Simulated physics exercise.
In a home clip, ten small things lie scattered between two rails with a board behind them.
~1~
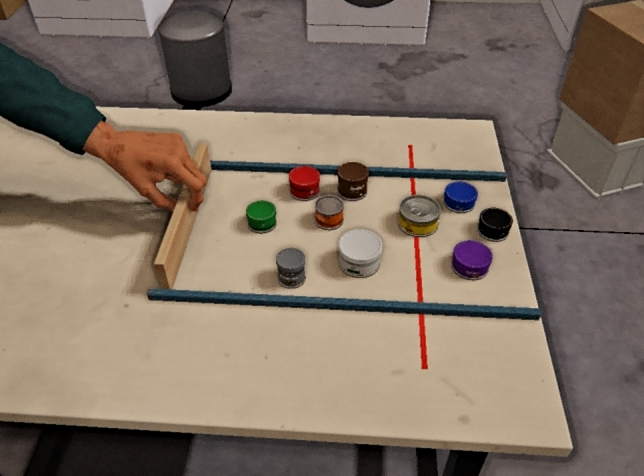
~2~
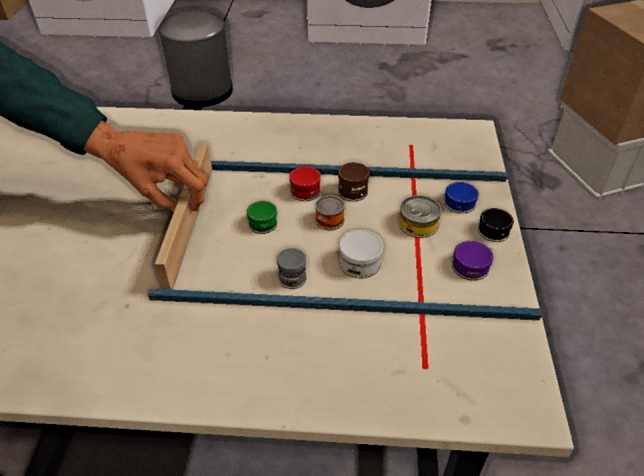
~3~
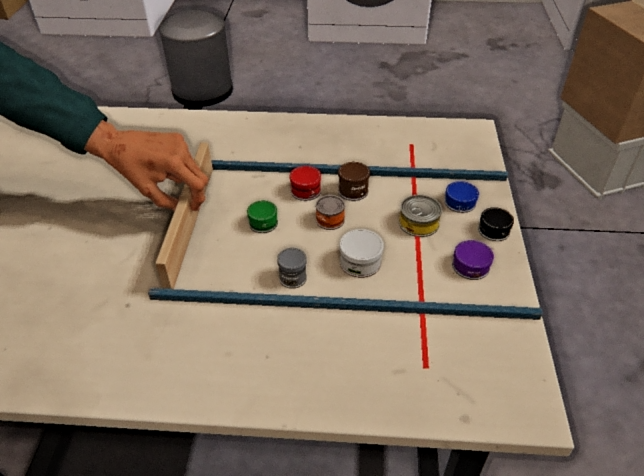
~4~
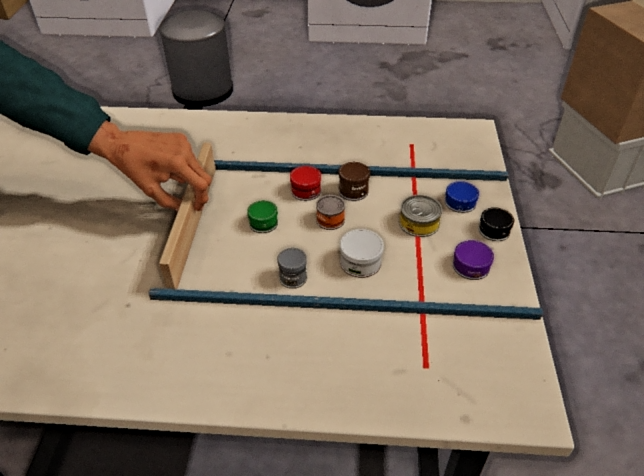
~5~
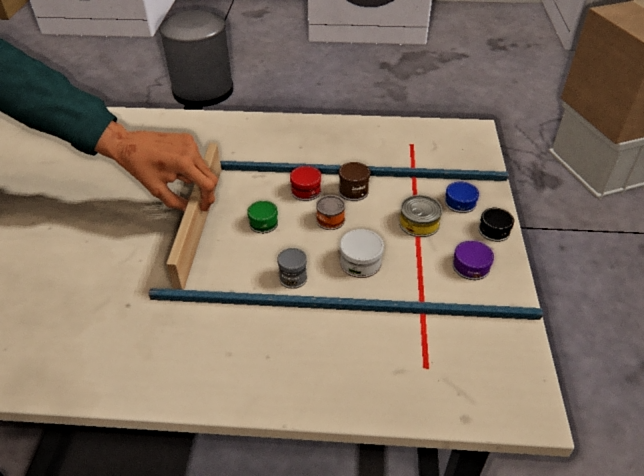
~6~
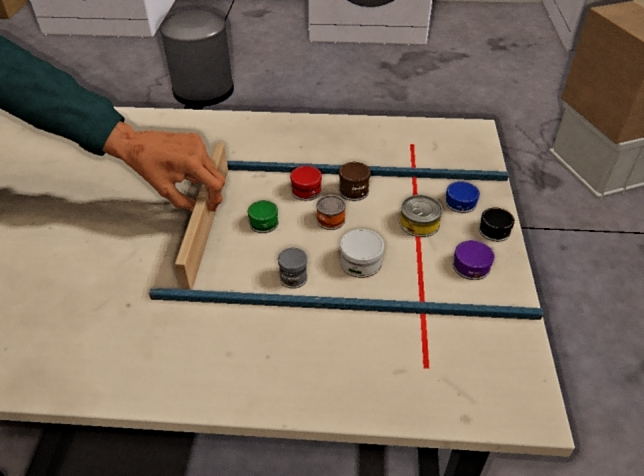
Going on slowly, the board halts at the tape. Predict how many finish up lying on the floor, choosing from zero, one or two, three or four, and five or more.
My prediction is zero.
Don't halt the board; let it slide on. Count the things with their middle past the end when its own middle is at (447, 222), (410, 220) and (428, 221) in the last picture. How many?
1, 0 and 0.
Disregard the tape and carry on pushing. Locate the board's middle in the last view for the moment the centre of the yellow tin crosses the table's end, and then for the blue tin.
(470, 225) and then (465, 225), give or take.
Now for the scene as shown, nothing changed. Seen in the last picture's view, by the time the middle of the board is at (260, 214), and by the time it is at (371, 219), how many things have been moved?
At the first spot 1, then 7.
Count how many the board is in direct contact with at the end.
Number: 4.
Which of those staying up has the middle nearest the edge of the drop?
The answer: The black tin.
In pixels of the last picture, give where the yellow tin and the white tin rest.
The first one ends at (469, 223), the second at (442, 254).
Soon after, none off yet; black tin at rest near (496, 224); purple pot at rest near (473, 260); blue tin at rest near (462, 197).
In the end, the number that fall off is zero.
